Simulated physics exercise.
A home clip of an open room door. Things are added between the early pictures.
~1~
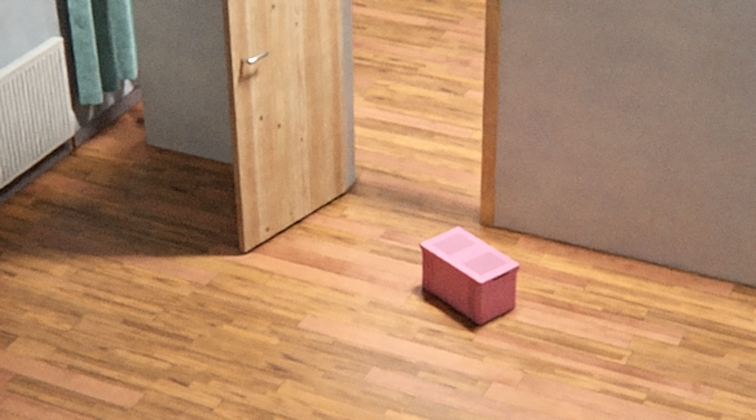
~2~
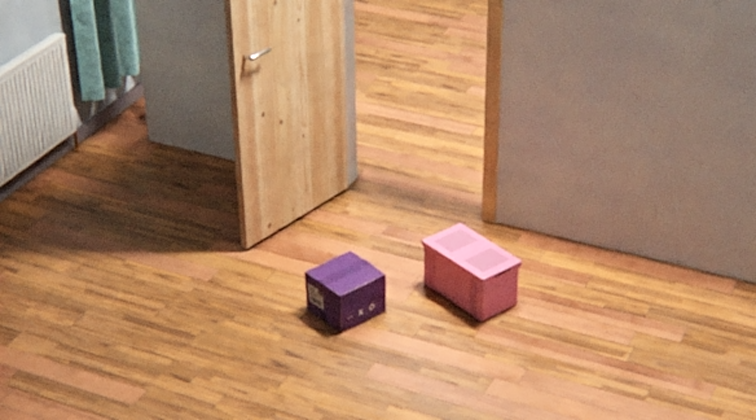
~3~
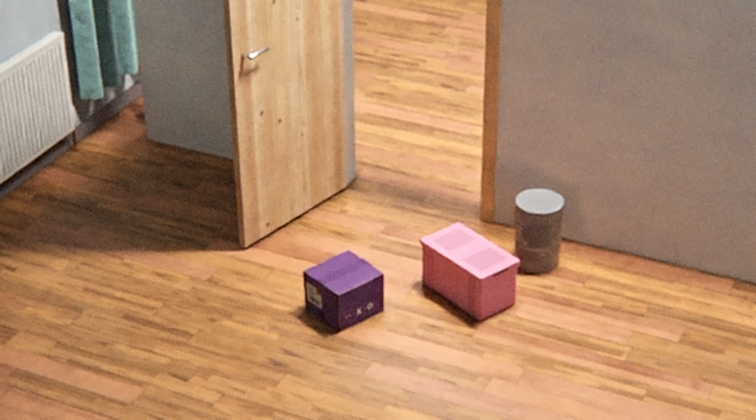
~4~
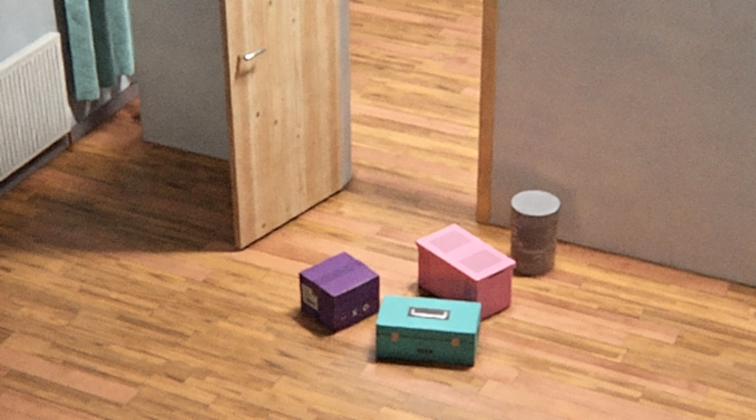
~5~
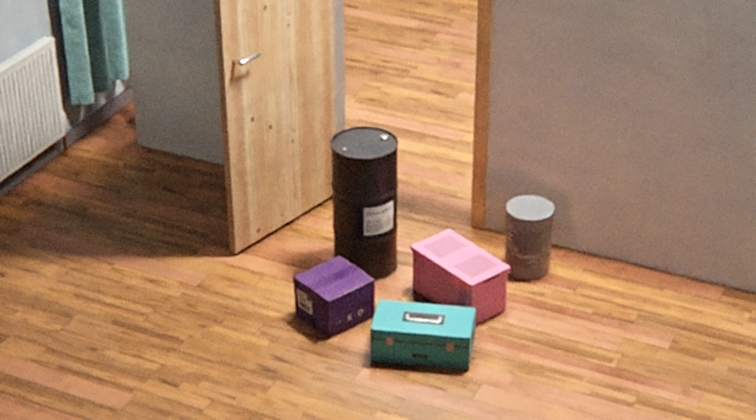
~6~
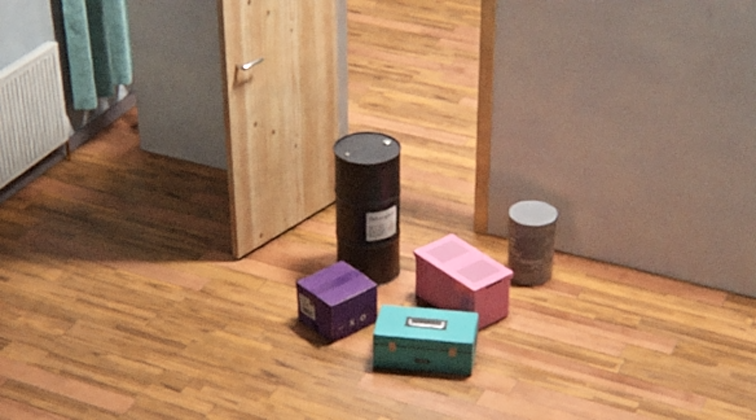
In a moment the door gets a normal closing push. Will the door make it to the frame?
Here the door is blocked.
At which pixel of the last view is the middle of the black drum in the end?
At about (397, 209).
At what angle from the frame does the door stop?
Some 55° open.
Then, 0.50 s later than the last frame, open by 81°.
Then, 0.80 s later than the last frame, open by 61°; black drum moved a little near (378, 210).
When it is over, open by 54°; moved from the start, black drum; the other 4 as before. End places, in pixels of the last picture, black drum near (397, 209).
